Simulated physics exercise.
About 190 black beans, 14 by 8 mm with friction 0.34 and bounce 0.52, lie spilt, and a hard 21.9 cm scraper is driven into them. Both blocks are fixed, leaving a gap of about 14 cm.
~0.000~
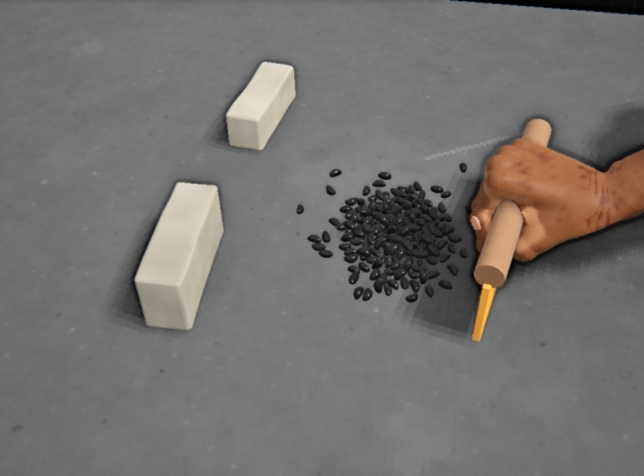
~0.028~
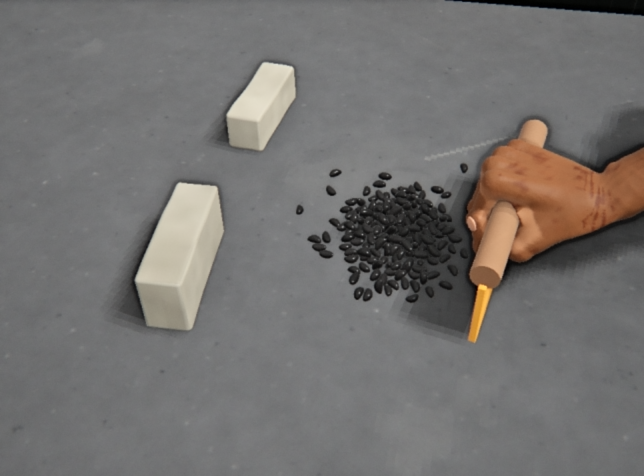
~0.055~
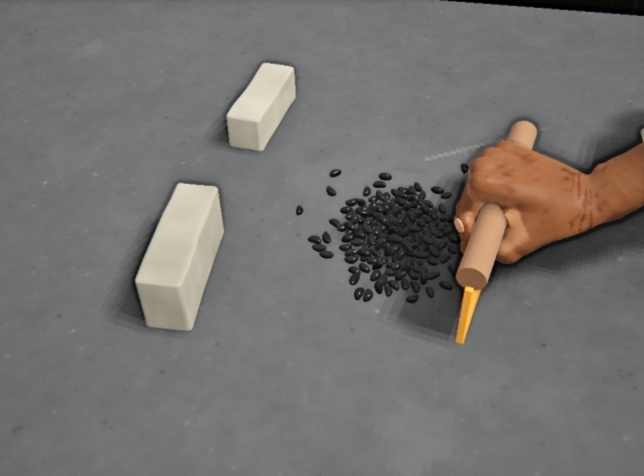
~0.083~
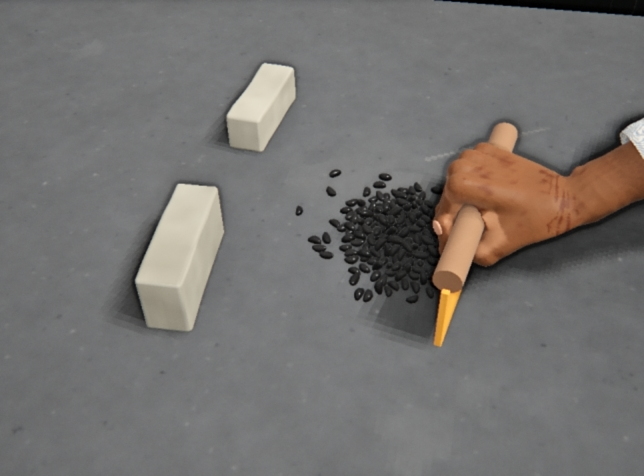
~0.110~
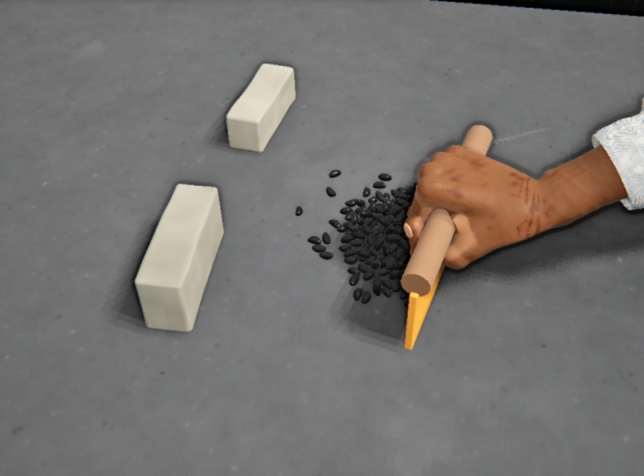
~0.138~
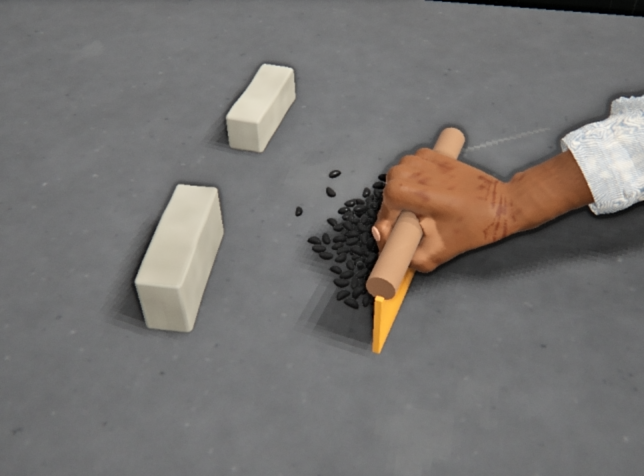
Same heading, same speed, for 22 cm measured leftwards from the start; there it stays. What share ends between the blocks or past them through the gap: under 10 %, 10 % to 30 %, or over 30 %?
Amount ending in or past the gap: A middle-sized share.
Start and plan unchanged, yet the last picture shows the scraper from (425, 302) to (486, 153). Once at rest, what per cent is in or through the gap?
Through the gap: 5 per cent.
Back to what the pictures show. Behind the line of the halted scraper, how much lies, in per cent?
I'd say some 5 per cent.
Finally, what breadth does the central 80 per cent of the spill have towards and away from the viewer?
About 22 cm.
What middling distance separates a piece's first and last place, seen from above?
About 16 cm.
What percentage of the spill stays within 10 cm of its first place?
Some 5 percent.
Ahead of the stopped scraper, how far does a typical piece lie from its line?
Roughly 4 cm ahead of the line.
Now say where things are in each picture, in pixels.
In the first picture, scraper from (486, 295) to (534, 147); moved 0.0 cm; 0 pieces shifted; middle of the spill at (392, 219); block at (178, 228); block at (261, 89).
In the second picture, scraper from (481, 296) to (531, 148); moved 0.4 cm; 0 pieces shifted; middle of the spill at (392, 219).
In the third picture, scraper from (468, 298) to (520, 149); moved 1.5 cm; 2 pieces shifted; middle of the spill at (392, 220).
In the fourth picture, scraper from (445, 300) to (502, 151); moved 3.3 cm; 4 pieces shifted; middle of the spill at (392, 220).
In the fifth picture, scraper from (414, 304) to (477, 154); moved 5.8 cm; 46 pieces shifted; middle of the spill at (391, 220).
In the sixth picture, scraper from (380, 307) to (450, 156); moved 8.5 cm; 167 pieces shifted; middle of the spill at (387, 217); block at (178, 230); block at (261, 91). Its speed is about 0.96 m/s, heading 19 degrees towards the viewer.
After 0.28 s, scraper 21 cm from its start, spill 22 cm wide; held up before the blocks 100 %.
Then, at 0.42 s, scraper 23 cm from its start, spill 25 cm wide; in or through the gap 15 %, round the near block 5 %, held up before the blocks 80 %.
After 0.54 s, scraper 23 cm from its start, spill 27 cm wide; in or through the gap 20 %, round the near block 5 %, held up before the blocks 75 %.
At rest (2.4 s), in or through the gap 20 %, round the near block 5 %, round the far block 5 %, held up before the blocks 75 %.
